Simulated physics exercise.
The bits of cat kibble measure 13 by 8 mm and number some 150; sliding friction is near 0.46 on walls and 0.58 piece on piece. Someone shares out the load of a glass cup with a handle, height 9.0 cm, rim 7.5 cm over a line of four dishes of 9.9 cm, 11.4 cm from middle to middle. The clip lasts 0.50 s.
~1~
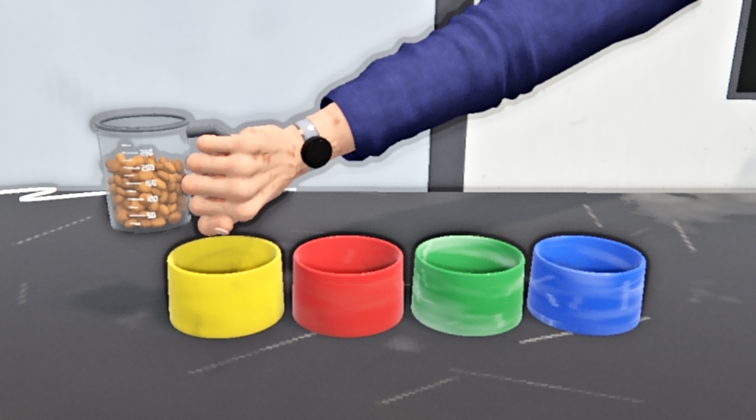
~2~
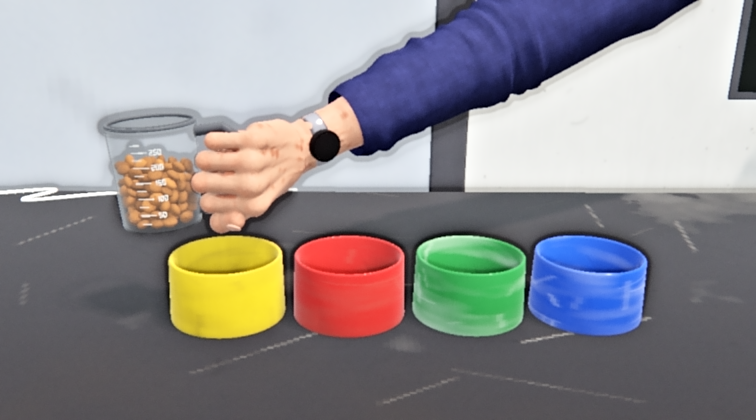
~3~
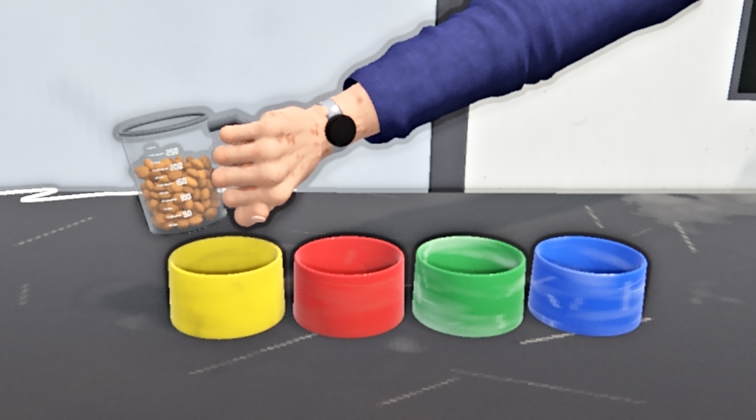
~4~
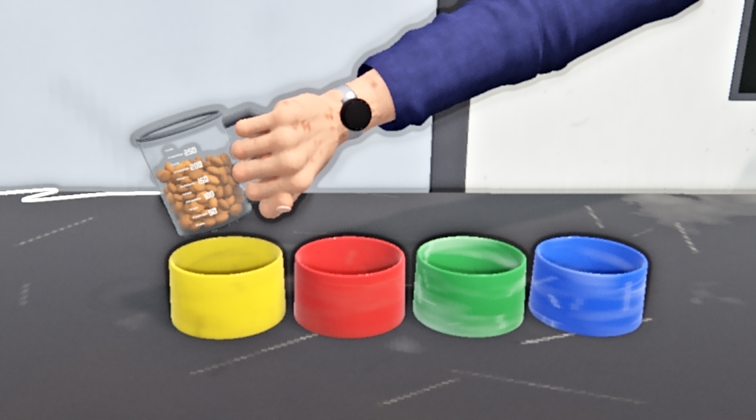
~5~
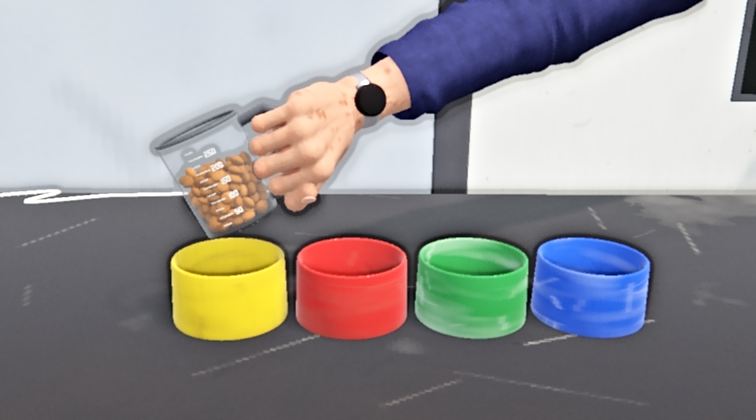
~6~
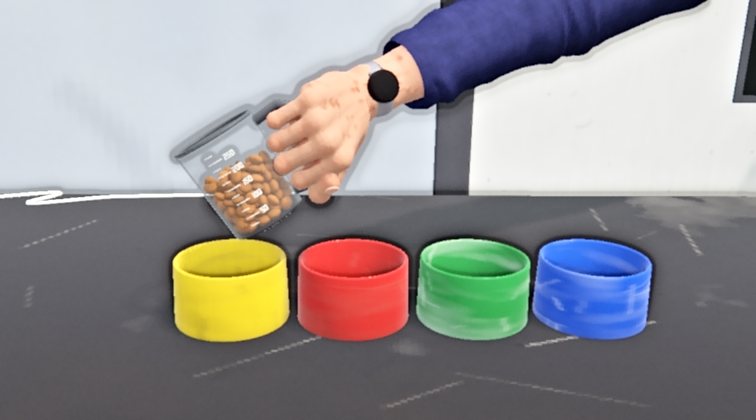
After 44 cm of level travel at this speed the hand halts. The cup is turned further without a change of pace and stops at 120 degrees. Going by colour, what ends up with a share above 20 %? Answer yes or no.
Red no, blue no, green yes, yellow no, counter no.
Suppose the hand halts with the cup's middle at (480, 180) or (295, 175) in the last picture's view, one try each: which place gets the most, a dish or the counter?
The winner: Green, then yellow.
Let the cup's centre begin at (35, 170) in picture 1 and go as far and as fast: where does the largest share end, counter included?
Most goes to: Red.
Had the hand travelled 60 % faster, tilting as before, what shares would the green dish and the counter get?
In that case green 0; counter 0.
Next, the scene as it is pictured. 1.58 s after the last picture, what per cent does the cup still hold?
Some 10 per cent of the load.
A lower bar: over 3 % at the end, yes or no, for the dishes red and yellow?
Red yes; yellow no.
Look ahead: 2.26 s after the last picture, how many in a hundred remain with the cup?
About 0 per cent.
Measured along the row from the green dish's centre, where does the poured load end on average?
About 1 cm to its left.
Then, 0.95 s after the last picture, tilt 98 degrees; cup holds 100 %.
Then, 1.58 s after the last picture, tilt 120 degrees; cup holds 10 %, red 10 %, green 75 %.
Then, 2.26 s after the last picture, tilt 120 degrees; cup holds 0 %, red 10 %, green 85 %.
In the end, red 10 %, blue 0 %, green 85 %, yellow 0 %, counter 5 %.
